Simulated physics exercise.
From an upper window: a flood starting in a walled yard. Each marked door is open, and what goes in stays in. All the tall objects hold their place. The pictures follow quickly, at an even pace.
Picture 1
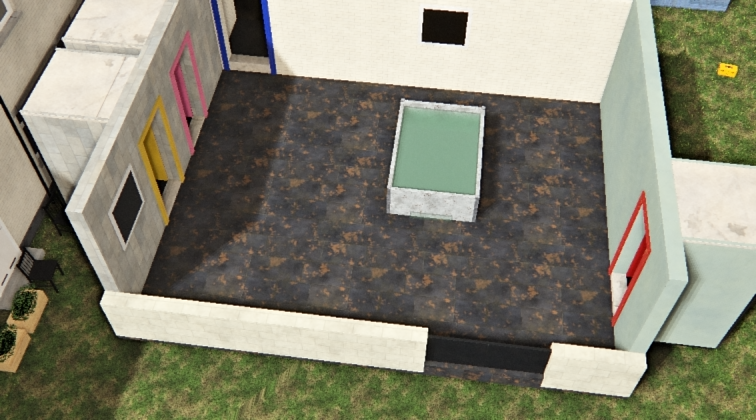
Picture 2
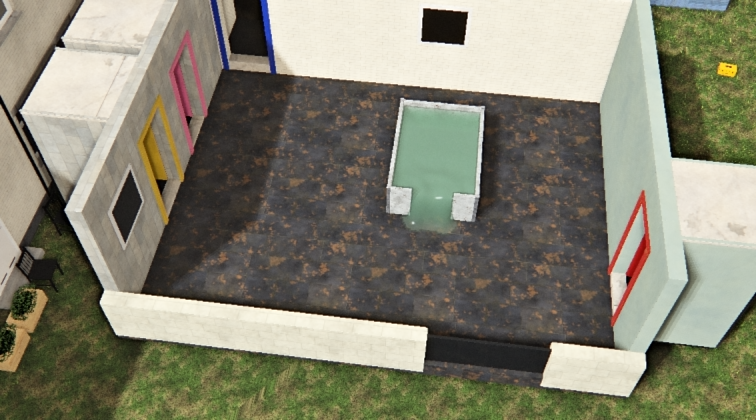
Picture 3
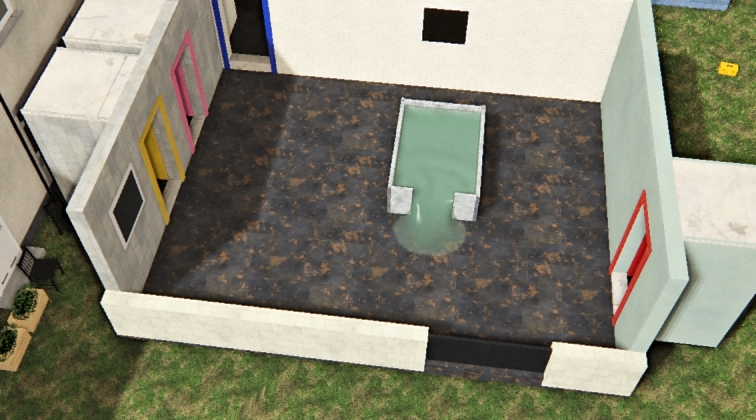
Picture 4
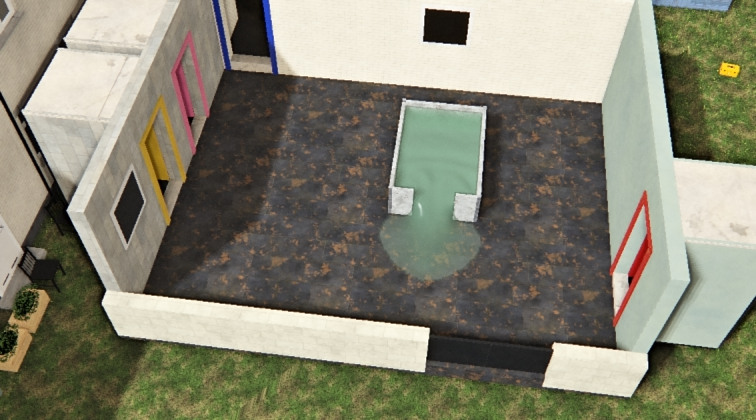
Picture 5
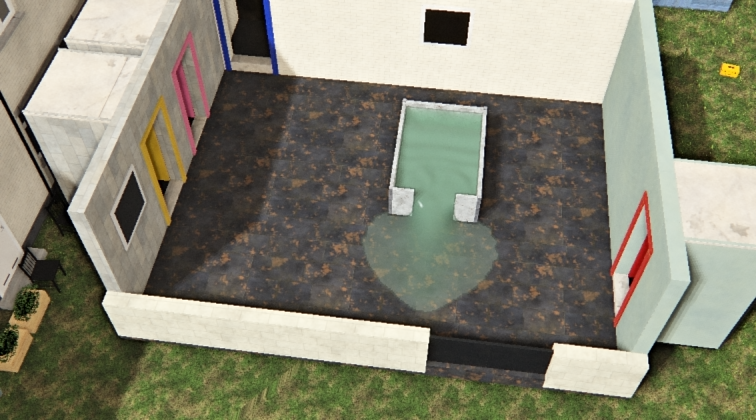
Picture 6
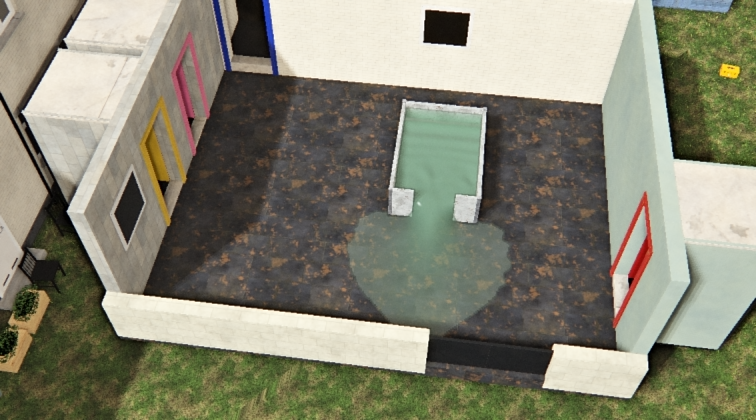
Green water pours through a gap in the tank's front and spreads across the dark yard.
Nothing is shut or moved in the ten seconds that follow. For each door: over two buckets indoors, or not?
The red door stays under that; the pink door stays under that; the blue door stays under that; the yellow door stays under that.
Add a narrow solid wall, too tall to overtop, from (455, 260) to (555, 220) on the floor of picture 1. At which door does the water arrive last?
The blue-painted one.
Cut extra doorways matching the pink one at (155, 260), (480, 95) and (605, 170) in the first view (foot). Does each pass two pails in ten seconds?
In turn: Lets more in, keeps below it, stays under.
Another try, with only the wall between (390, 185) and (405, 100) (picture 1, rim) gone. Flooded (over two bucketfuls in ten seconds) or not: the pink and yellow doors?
My reading: Pink door takes more; yellow door is over.
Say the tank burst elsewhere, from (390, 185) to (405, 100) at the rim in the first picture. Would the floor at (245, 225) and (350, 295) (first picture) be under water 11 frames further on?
As listed: Under water, not flooded.
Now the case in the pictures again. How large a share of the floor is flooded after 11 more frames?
About 25 per cent.
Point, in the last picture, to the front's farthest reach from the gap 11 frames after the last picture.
I would point to (187, 324).
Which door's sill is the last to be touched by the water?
It is the blue one.
A moment on, water covers 20 % of the floor; the red door not reached, the pink door not reached, the blue door not reached, the yellow door not reached.
Next, water covers 25 % of the floor; the red door not reached, the pink door not reached, the blue door not reached, the yellow door not reached.
Then, water covers 35 % of the floor; the red door wet at the sill, nothing in, the pink door not reached, the blue door not reached, the yellow door not reached.
Later, water covers 65 % of the floor; the red door under two buckets in, the pink door wet at the sill, nothing in, the blue door not reached, the yellow door wet at the sill, nothing in.
In the end, water covers 90 % of the floor; the red door under two buckets in, the pink door wet at the sill, nothing in, the blue door wet at the sill, nothing in, the yellow door wet at the sill, nothing in.
